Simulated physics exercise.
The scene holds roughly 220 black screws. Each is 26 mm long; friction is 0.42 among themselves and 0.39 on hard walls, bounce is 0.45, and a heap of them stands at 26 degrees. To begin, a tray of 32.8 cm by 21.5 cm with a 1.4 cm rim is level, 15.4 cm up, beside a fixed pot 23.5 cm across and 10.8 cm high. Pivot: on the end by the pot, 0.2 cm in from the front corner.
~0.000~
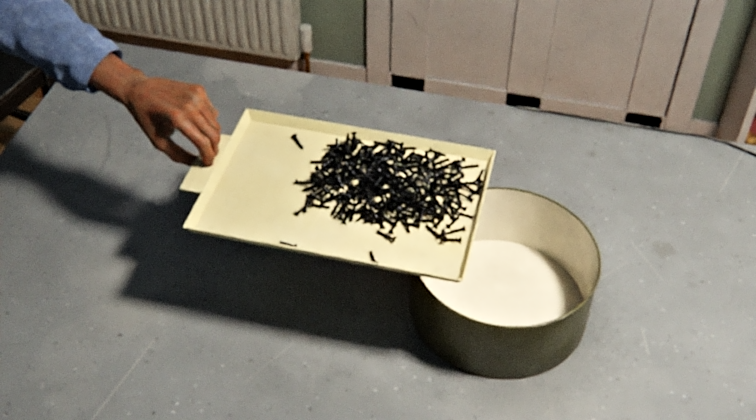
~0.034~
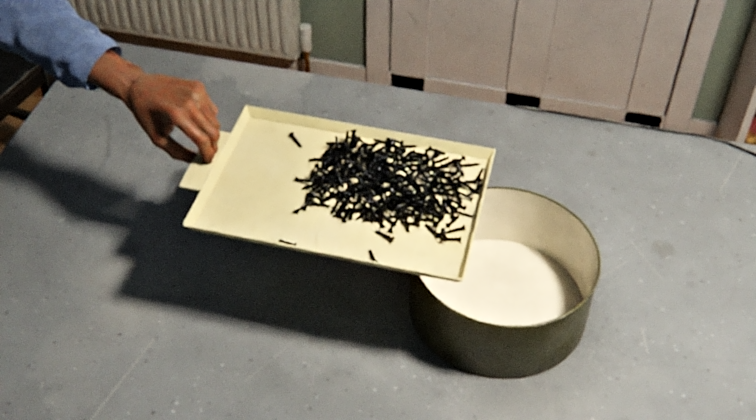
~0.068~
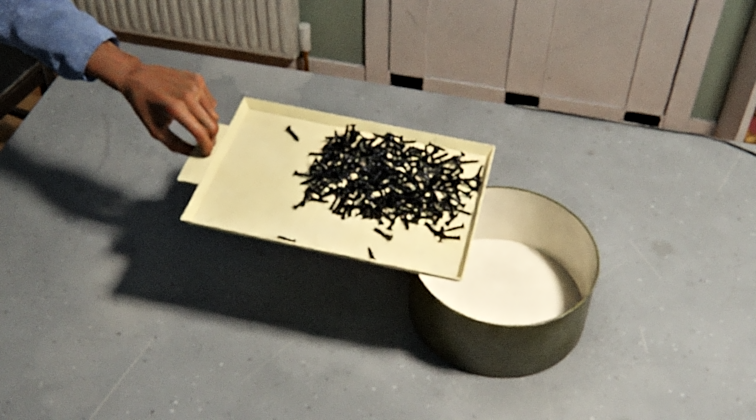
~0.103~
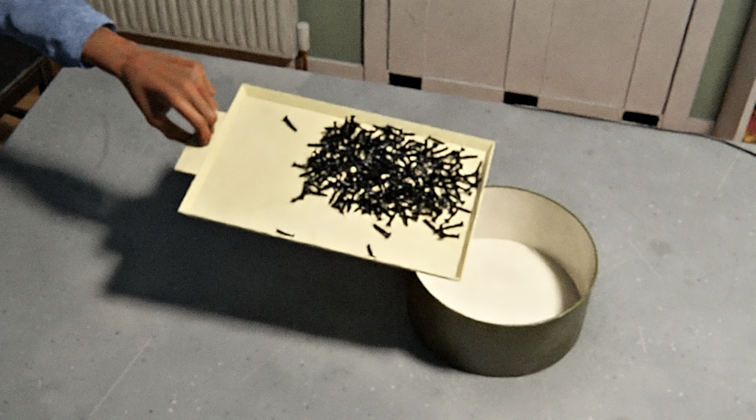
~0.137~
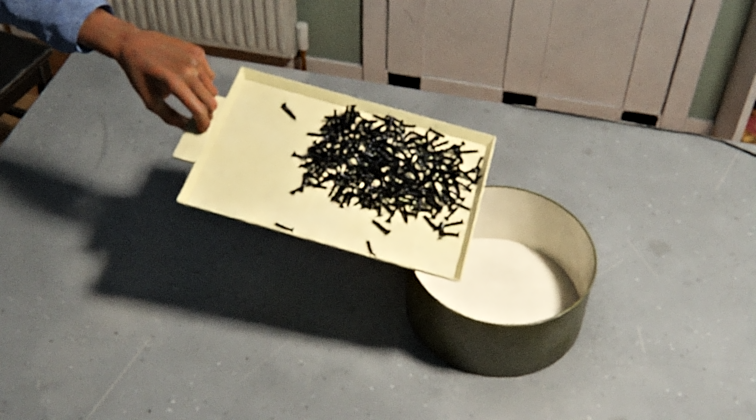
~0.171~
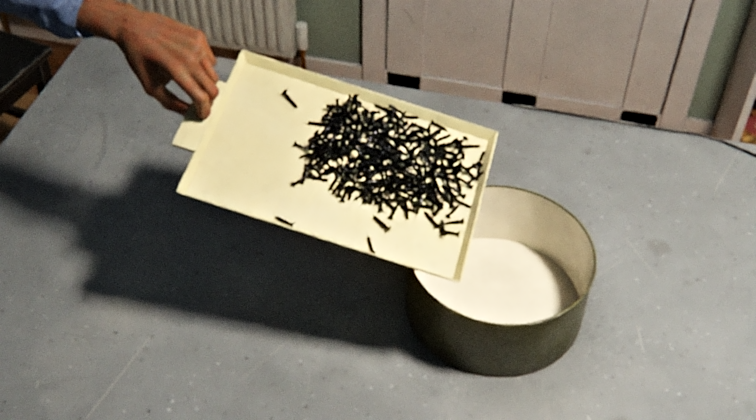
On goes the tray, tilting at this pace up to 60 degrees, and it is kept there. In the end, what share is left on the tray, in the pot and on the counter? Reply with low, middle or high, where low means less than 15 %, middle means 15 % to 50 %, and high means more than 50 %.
My answer: Left on the tray - low; pot - middle; counter - high.
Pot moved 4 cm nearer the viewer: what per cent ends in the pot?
Then about 70 per cent.
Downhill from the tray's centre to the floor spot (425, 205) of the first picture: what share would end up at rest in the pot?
Something like 85 in a hundred.
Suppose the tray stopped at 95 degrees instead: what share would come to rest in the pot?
I'd put it at close to 20 per cent.
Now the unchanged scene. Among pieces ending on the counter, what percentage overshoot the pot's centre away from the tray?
Roughly 80 percent of the spill.
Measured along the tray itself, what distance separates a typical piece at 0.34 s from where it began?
About 1 cm.
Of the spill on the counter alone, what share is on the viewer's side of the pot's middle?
Roughly 100 per cent.
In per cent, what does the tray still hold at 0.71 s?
Some 10 per cent of the load.
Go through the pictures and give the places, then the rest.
Tray tilt 0 degrees, front corners at (191, 223) and (458, 274); middle of the pieces at (384, 184); pot at (506, 253), in the first picture.
Tray tilt 1 degrees, front corners at (191, 221) and (458, 274); middle of the pieces at (384, 182), in the second picture.
Tray tilt 3 degrees, front corners at (189, 216) and (457, 273); middle of the pieces at (384, 178), in the third picture.
Tray tilt 6 degrees, front corners at (187, 207) and (456, 274), lowest corner right front; middle of the pieces at (383, 172), in the fourth picture.
Tray tilt 11 degrees, front corners at (185, 198) and (456, 274), lowest corner right front; middle of the pieces at (383, 166), in the fifth picture.
Tray tilt 15 degrees, front corners at (185, 188) and (456, 275), lowest corner right front; middle of the pieces at (385, 159); pot at (502, 251). Its pace works out near 140 degrees a second, in the sixth picture.
After 0.34 s, tilt 39 degrees; the tray holds 100 %, the pot 0 %.
Then, at 0.46 s, tilt 55 degrees; the tray holds 100 %, the pot 0 %.
After 0.71 s, tilt 60 degrees; the tray holds 10 %, the pot 20 %.
In the end, at 1.9 s, tray 0 %, pot 25 %, counter 75 %.
